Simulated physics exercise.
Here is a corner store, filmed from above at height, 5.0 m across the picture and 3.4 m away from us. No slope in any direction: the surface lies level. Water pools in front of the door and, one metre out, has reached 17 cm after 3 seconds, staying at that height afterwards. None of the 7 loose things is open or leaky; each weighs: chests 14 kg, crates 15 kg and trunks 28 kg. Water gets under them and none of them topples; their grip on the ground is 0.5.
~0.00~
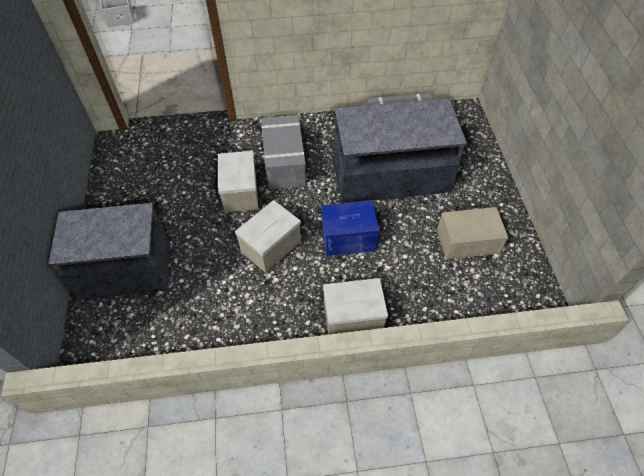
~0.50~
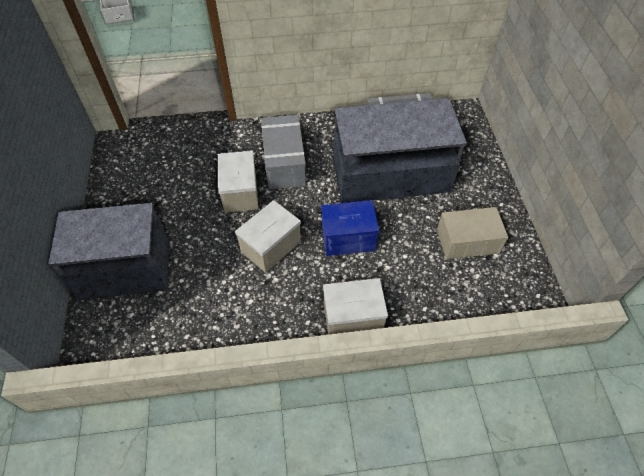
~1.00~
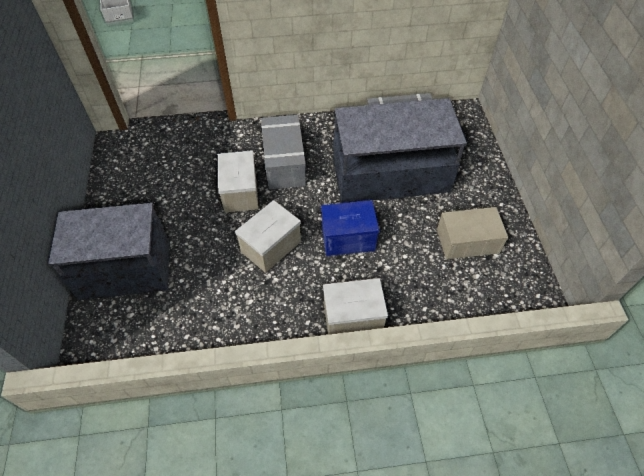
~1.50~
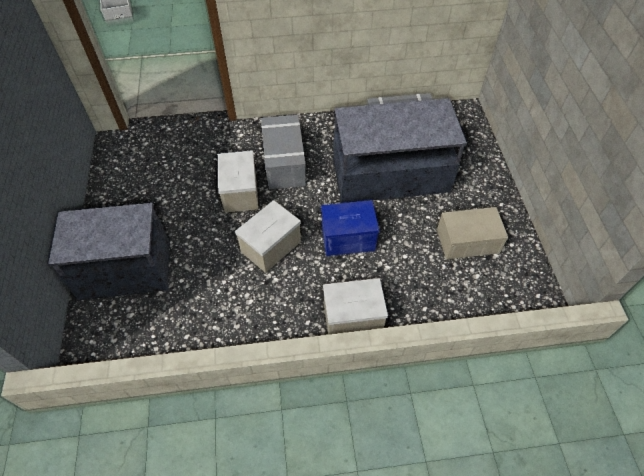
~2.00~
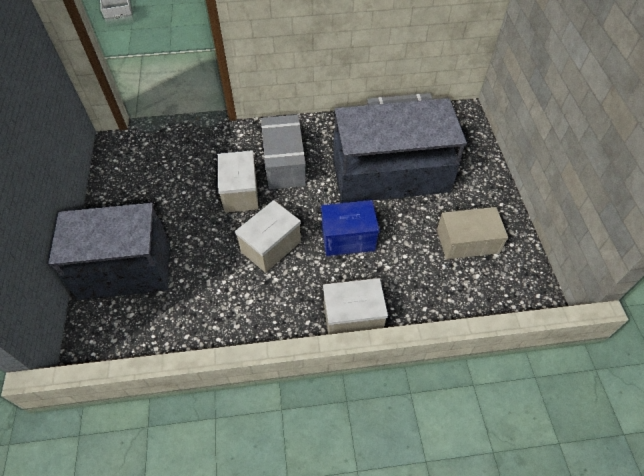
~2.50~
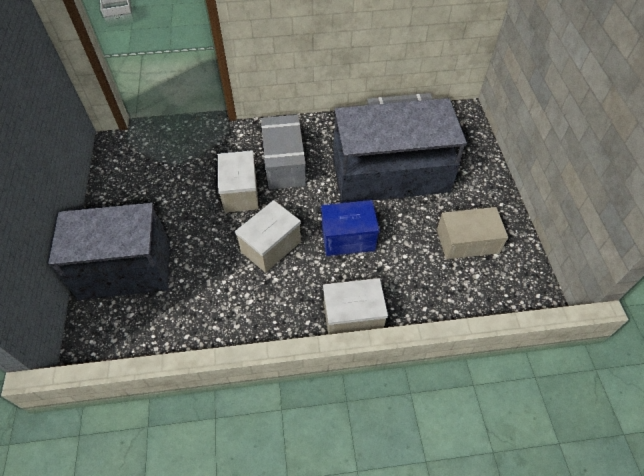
Greenish water spread over the pale tiles outside a walled, gravel-floored space, then crept through the doorway onto the edge of the gravel, while the blue chest and the boxes around it stayed still.
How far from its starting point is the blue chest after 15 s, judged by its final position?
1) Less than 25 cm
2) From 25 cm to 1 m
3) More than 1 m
From 25 cm to 1 m.
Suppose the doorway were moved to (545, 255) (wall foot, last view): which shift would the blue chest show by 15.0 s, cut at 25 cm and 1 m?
I'd expect the blue chest to get swept far off.
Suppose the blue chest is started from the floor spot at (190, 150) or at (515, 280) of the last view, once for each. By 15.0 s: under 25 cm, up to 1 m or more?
Taking them in order, it is swept well off and then it is swept well off.
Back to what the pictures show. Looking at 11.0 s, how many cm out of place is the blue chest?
Roughly 60 cm.
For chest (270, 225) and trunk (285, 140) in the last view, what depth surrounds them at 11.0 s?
Close to 8 and 5 centimetres.
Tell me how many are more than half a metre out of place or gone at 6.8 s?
The number by then is 1.
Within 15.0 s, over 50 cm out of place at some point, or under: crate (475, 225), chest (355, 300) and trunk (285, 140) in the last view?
First greater, then greater, then smaller.
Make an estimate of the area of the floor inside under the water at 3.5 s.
Wet: Near 3.0 m2.
After 3.5 s the blue chest is near (350, 218), 0.0 m from its start, aground; 0 afloat.
After 6.8 s the blue chest is near (350, 218), 0.0 m from its start, aground; 0 afloat.
After 11.0 s the blue chest is near (409, 211), 0.6 m from its start, afloat; 3 afloat.
After 15.0 s the blue chest is near (406, 188), 0.7 m from its start, afloat; 6 afloat.
